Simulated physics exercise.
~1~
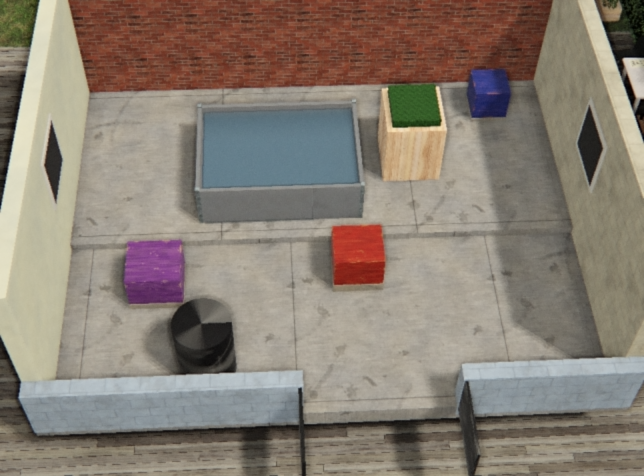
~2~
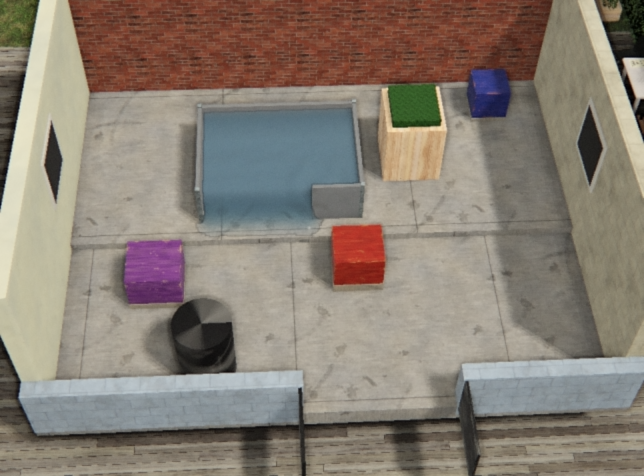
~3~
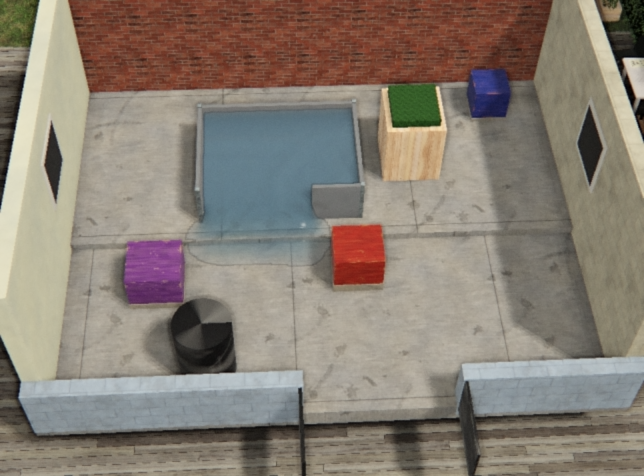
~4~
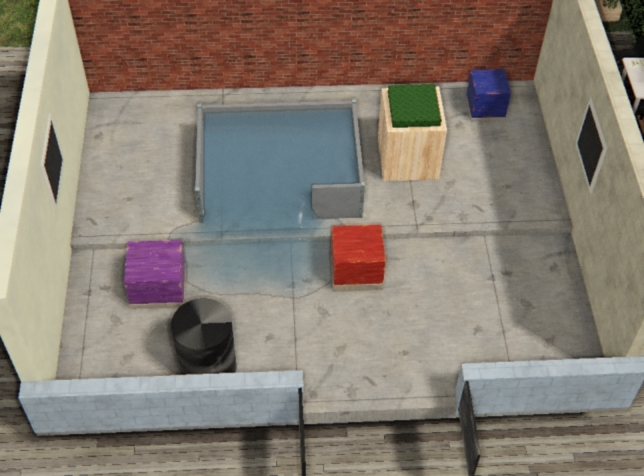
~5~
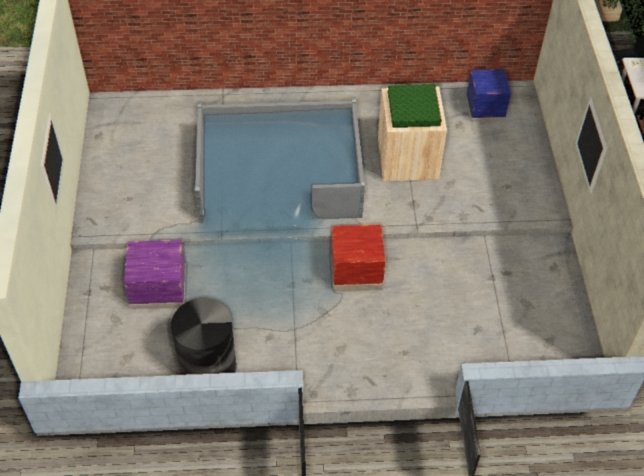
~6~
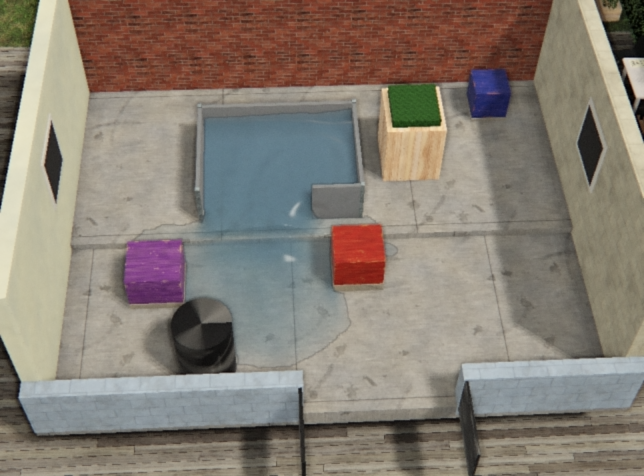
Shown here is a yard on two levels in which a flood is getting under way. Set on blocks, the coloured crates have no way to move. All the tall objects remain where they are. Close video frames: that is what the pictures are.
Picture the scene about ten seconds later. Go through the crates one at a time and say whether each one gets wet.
At the end, the blue crate never meets the water, the red crate never meets the water, the purple crate meets the water.
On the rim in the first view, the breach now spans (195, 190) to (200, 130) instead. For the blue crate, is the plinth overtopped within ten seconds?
Outcome noted - blue crate goes wet.
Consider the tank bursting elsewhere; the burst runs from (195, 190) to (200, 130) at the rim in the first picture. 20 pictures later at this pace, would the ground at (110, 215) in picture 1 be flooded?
At that place: Wet.
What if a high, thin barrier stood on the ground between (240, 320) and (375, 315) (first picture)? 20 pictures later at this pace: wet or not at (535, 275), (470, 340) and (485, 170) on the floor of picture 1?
As listed: Wet, wet, not flooded.
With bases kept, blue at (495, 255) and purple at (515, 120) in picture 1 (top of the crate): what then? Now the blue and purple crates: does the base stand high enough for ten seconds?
Blue: Gets drenched. Purple: Comes through dry.
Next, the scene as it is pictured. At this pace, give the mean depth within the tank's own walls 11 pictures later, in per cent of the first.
Some 40 per cent.
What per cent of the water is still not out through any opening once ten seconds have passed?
Close to 62 in a hundred.
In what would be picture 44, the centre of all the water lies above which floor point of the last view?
About (250, 284).
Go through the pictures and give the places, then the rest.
In the first picture, still water in the tank at (279, 148).
In the second picture, the front is at (316, 226), out from the gap at (257, 210).
In the third picture, water pours out at (257, 210) and has run to (191, 240).
In the fourth picture, the front is at (308, 289), out from the gap at (257, 211).
In the fifth picture, water pours out at (257, 211) and has run to (297, 324).
In the sixth picture, water pours out at (257, 211) and has run to (291, 360).
A moment on, water covers 25 % of the floor; the blue crate not reached, the red crate water round its plinth, the purple crate water round its plinth.
Next, water covers 30 % of the floor; the blue crate not reached, the red crate water round its plinth, the purple crate water round its plinth.
Then, water covers 35 % of the floor; the blue crate not reached, the red crate water round its plinth, the purple crate water round its plinth.
Later, water covers 60 % of the floor; the blue crate not reached, the red crate water round its plinth, the purple crate water round its plinth.
In the end, water covers 60 % of the floor; the blue crate stayed above the water, the red crate stayed above the water, the purple crate was topped.
